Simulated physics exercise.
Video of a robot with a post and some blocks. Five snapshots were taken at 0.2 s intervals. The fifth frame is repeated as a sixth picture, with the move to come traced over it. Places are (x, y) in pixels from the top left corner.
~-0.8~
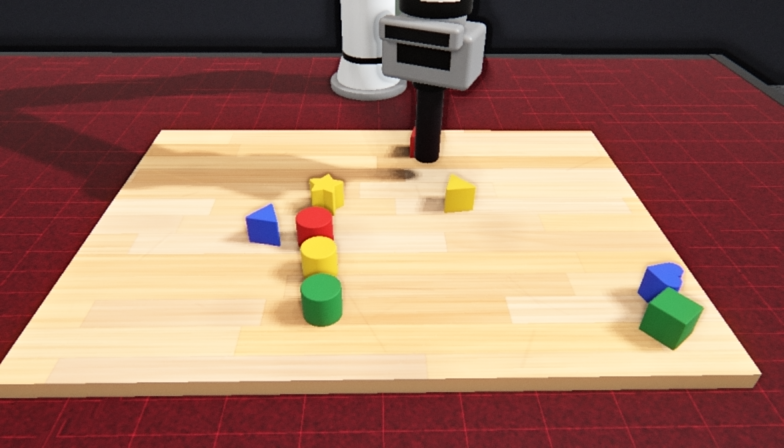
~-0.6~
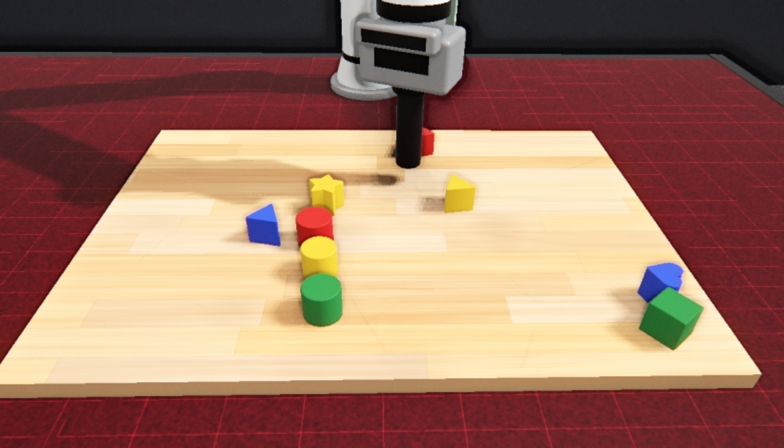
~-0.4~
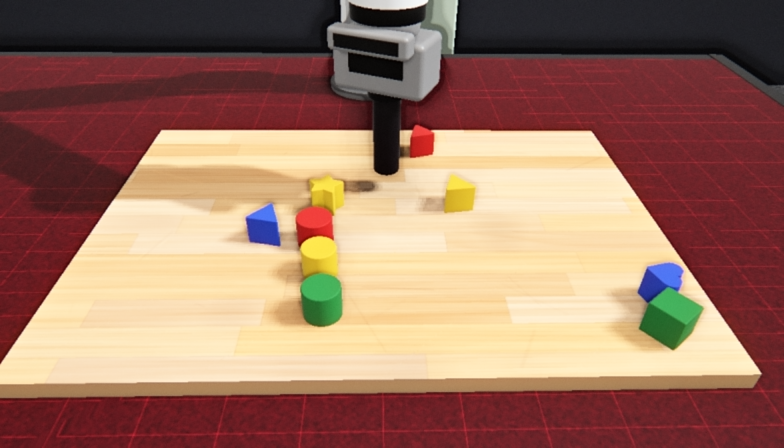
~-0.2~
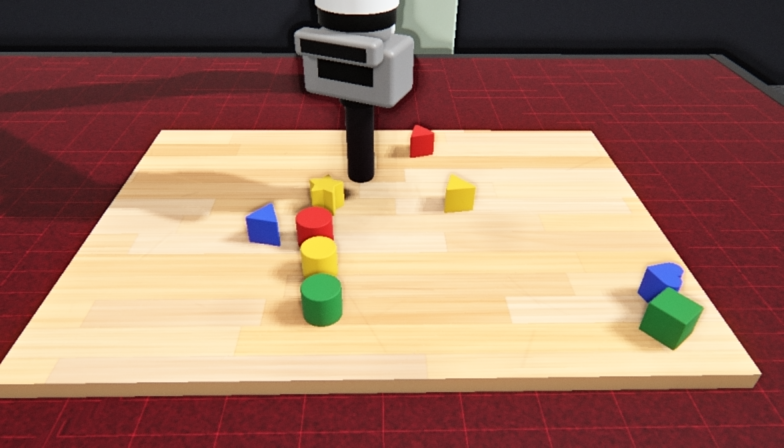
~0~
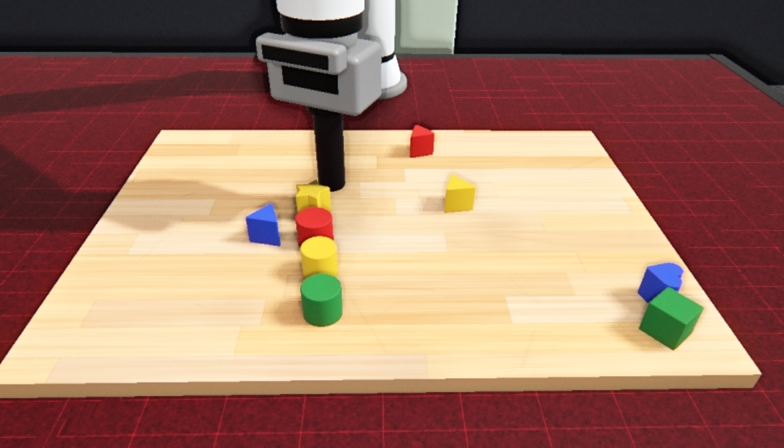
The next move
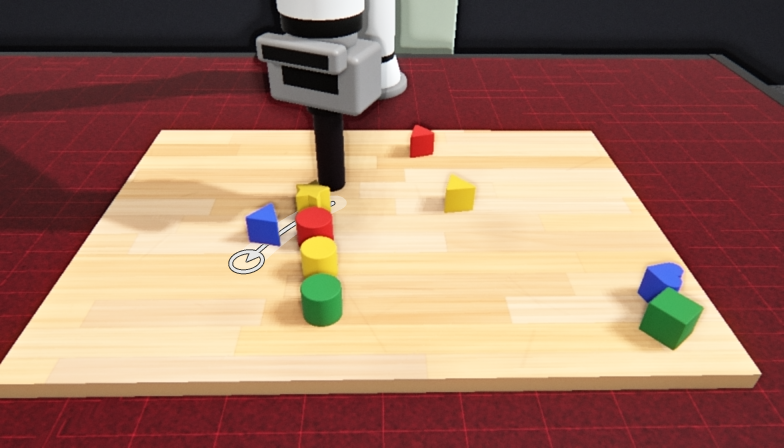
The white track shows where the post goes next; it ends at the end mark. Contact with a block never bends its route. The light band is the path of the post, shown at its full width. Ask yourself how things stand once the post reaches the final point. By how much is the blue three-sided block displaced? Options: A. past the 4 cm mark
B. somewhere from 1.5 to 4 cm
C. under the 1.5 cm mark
Option A.
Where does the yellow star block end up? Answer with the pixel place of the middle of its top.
At roughly (212, 236).
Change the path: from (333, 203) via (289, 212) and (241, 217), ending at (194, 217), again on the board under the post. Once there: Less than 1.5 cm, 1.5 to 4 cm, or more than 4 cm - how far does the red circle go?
Travels under 1.5 cm.
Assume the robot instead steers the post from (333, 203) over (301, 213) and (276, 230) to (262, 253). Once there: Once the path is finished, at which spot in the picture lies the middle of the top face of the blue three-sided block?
So, by the moment the path ends, you'll find the top centre of the blue three-sided block at (206, 246).
The line goes from (333, 203) over (303, 219) and (274, 238) to (247, 262).
The first path, step by step. One third of the way, post at (300, 201); blue three-sided block at (254, 217), turned 35° anticlockwise; yellow star block at (276, 204).
Two thirds of the way, post at (271, 220); blue three-sided block at (219, 233), turned 45° anticlockwise; yellow star block at (242, 220), turned 20° clockwise.
At the end, post at (243, 243); blue three-sided block at (183, 246), turned 20° anticlockwise; yellow star block at (212, 236), turned 40° clockwise; red circle unmoved; yellow circle unmoved.
